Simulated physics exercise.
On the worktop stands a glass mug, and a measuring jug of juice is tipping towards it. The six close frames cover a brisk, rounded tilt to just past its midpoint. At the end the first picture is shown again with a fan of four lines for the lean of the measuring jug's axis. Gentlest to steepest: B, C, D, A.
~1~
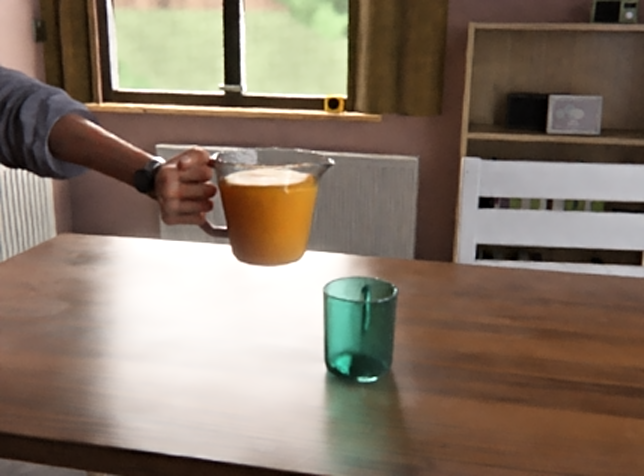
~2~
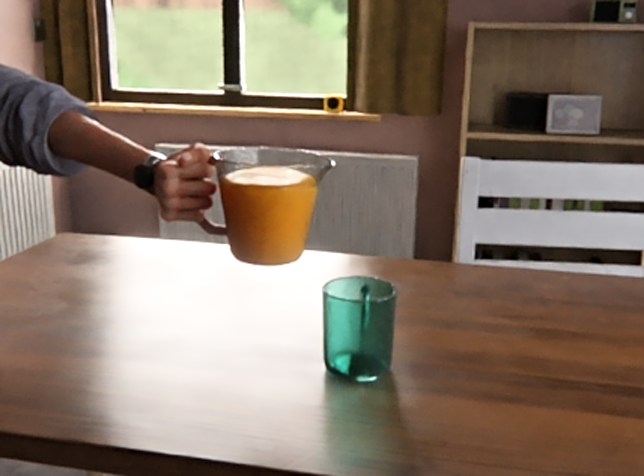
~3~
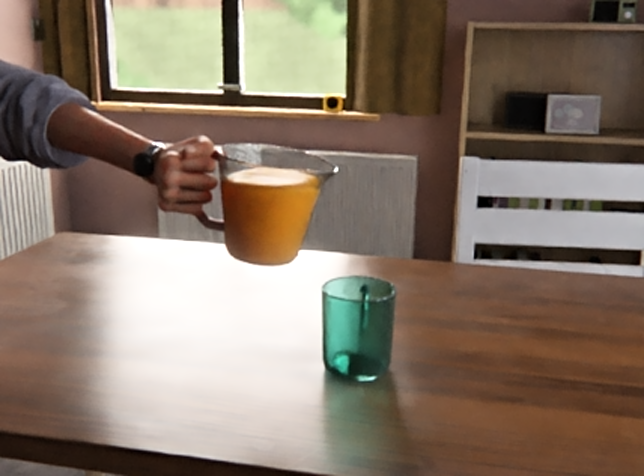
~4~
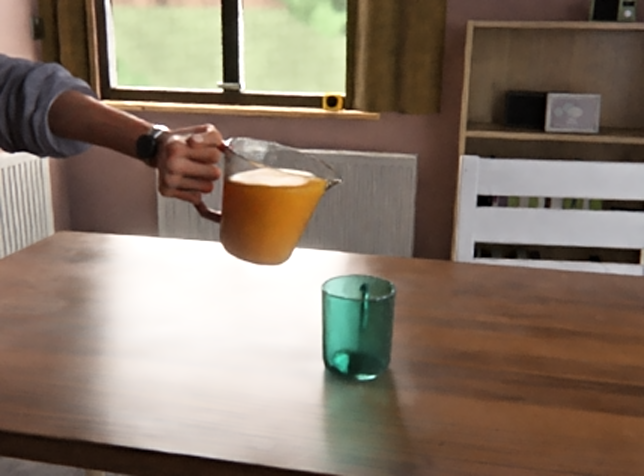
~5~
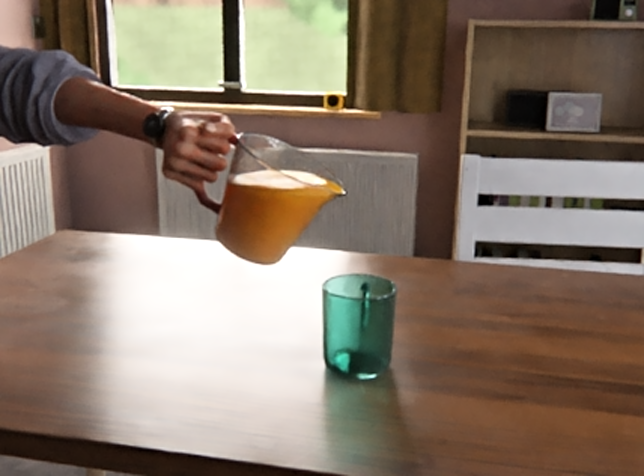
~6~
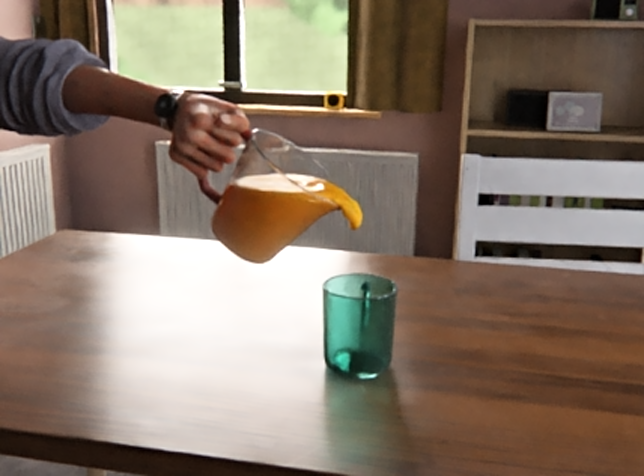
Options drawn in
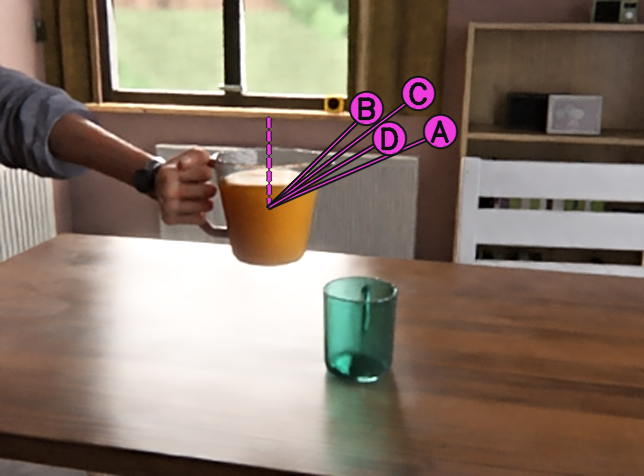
A hand tilting a clear jug of orange juice above an empty green glass on a wooden table, juice starting over the lip.
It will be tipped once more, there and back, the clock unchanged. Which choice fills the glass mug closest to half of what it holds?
Use tilt C.
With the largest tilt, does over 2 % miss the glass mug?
Yes, it does.
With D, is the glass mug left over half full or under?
Over half.
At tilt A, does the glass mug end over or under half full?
Over.
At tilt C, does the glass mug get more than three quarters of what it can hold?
No, it does not.
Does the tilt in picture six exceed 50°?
No.
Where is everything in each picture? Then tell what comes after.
Upright, lip at (332, 163); rim of the glass mug round (360, 288); nothing has left yet.
Upright, lip at (333, 165); nothing has left yet.
Tipped about 7°, lip at (336, 171); nothing has left yet.
Tipped about 16°, lip at (341, 180); nothing has left yet.
Tipped about 26°, lip at (345, 193); nothing has left yet.
Tipped about 36°, lip at (347, 208); juice is over the lip, down to (354, 226).
On the marked copy, A at (425, 139); B at (356, 122); C at (405, 103); D at (373, 146).
If A is chosen, the glass mug ends with about 79 % of what it can hold; 8 % of the juice is spilt.
If B is chosen, the glass mug ends with about 38 % of what it can hold.
If C is chosen, the glass mug ends with about 52 % of what it can hold; 3 % of the juice is spilt.
If D is chosen, the glass mug ends with about 72 % of what it can hold.
